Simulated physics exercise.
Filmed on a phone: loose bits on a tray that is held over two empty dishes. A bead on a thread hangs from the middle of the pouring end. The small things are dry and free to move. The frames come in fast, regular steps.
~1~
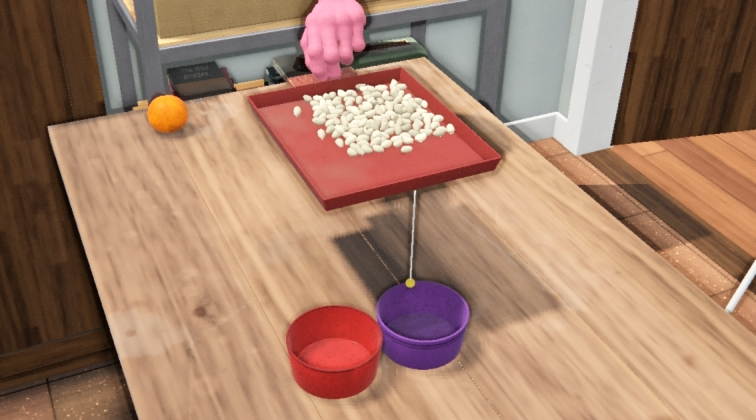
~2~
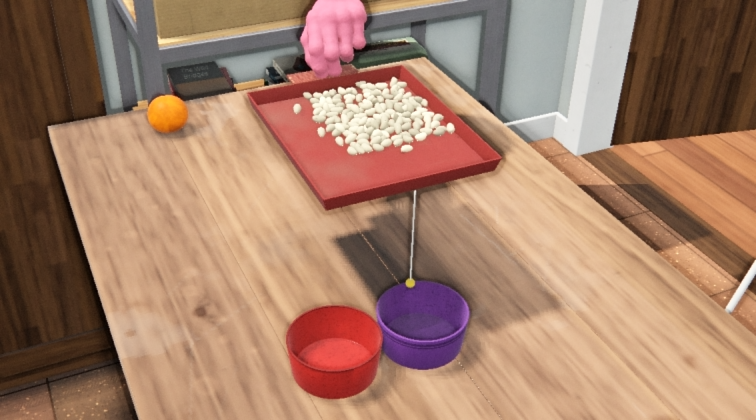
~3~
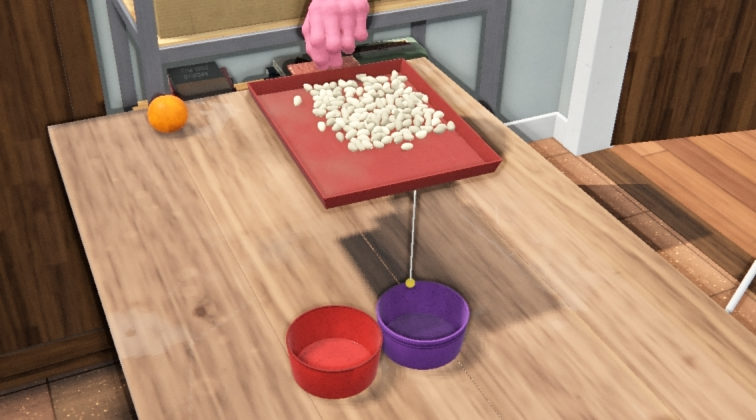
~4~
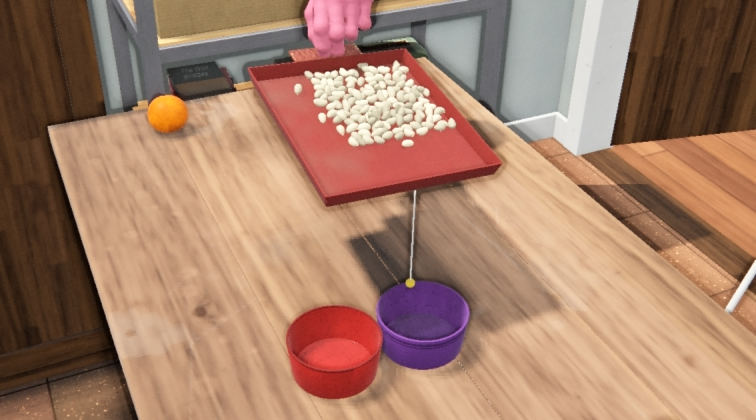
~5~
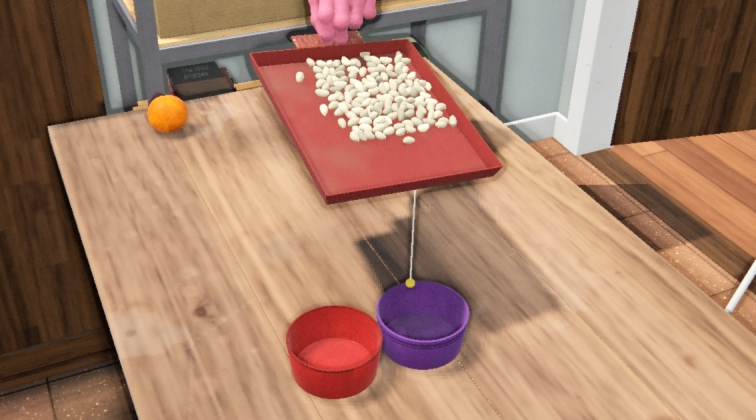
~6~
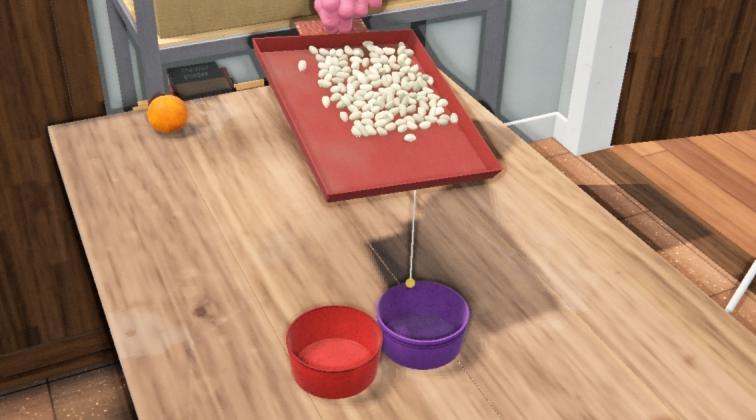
On a wooden table, a pink hand held a red tray of white beans above a red dish and a purple one, then slowly raised the tray's far end while the beans barely shifted.
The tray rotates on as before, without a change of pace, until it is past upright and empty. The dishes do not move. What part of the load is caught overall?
Caught overall: Only the smaller part.
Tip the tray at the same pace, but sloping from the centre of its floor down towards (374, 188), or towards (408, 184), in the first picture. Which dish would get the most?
The first try: The left-hand dish. The second: The right dish.
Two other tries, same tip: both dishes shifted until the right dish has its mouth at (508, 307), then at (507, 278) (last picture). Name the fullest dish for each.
The first try: The dish on the right. The second: The right one.
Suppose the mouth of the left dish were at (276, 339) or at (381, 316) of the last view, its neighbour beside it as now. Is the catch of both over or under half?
First under half, then more than half.
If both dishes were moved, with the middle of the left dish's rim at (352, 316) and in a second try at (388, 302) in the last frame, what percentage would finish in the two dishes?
Near 30 % and 80 %.
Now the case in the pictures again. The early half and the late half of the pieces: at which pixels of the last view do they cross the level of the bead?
At about (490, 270), then at (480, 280).
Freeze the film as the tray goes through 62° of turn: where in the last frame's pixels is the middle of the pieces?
Around (456, 151).
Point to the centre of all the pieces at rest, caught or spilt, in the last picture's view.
Around (494, 321).
Soon after the last picture, tray tipped steeply; nearly all on the tray; a stray few outside both; a small part in the air.
A little later, tray tipped right over; about two thirds on the tray; a stray few in the right dish; about a quarter outside both; a small part in the air.
Later still, tray tipped past a quarter turn; about a quarter in the right dish; most outside both.
At rest, tray tipped past a quarter turn; none in the left dish; about a quarter in the right dish; most outside both.
